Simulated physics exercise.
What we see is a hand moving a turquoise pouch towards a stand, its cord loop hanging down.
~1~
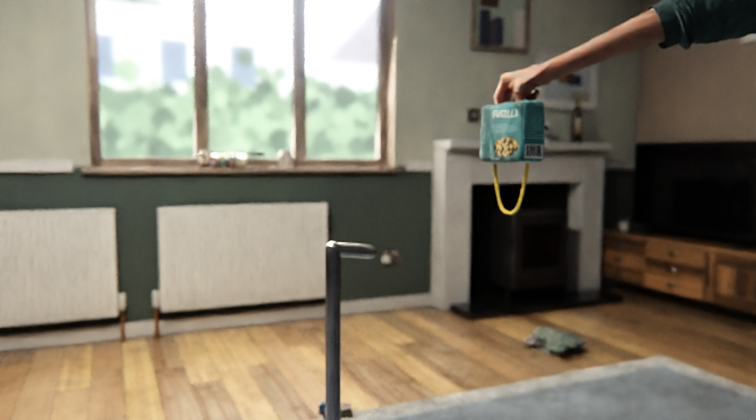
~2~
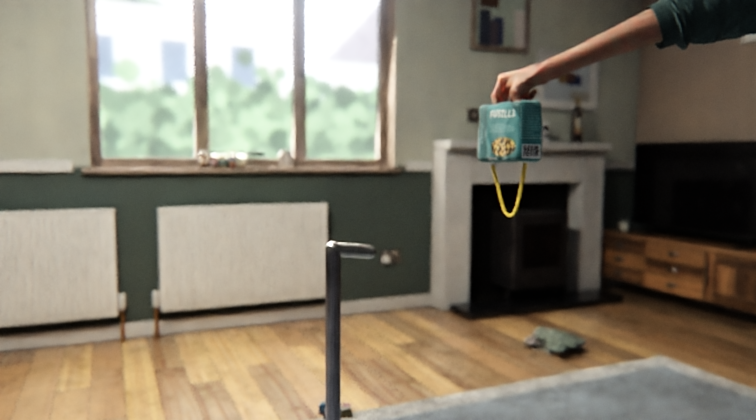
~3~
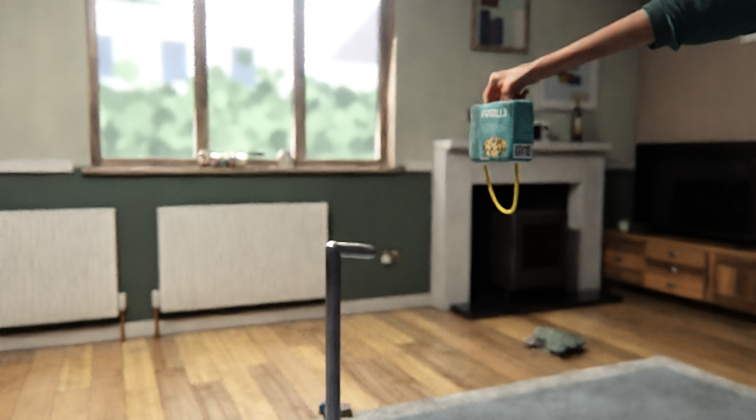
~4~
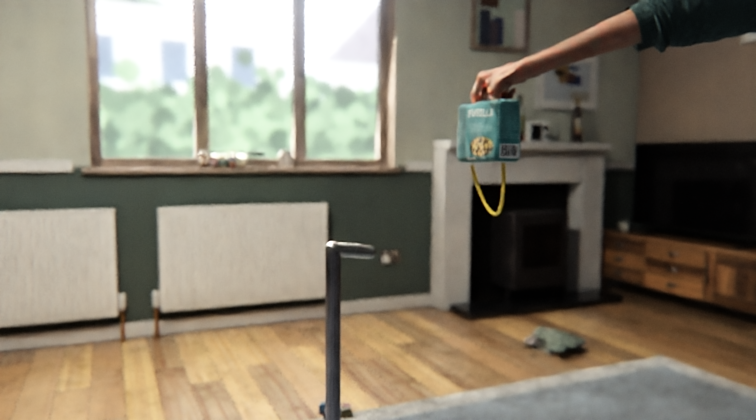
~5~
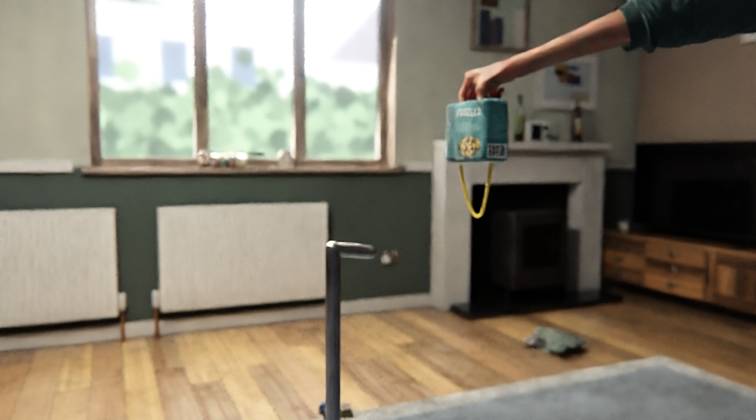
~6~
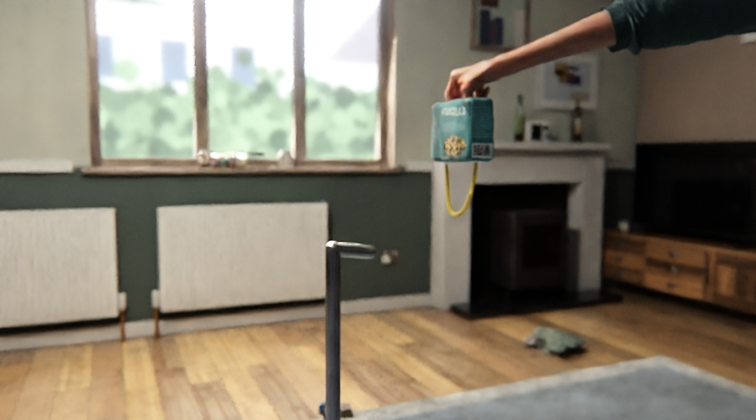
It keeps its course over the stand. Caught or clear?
As it turns out, the turquoise pouch comes away clean.
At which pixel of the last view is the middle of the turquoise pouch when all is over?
Around (150, 123).
Then, 0.68 s after the last picture, pouch nearing the post near (373, 129).
Then, 1.52 s after the last picture, pouch past the post near (245, 126).
At rest, pouch past the post near (150, 123). The turquoise pouch passes clear.
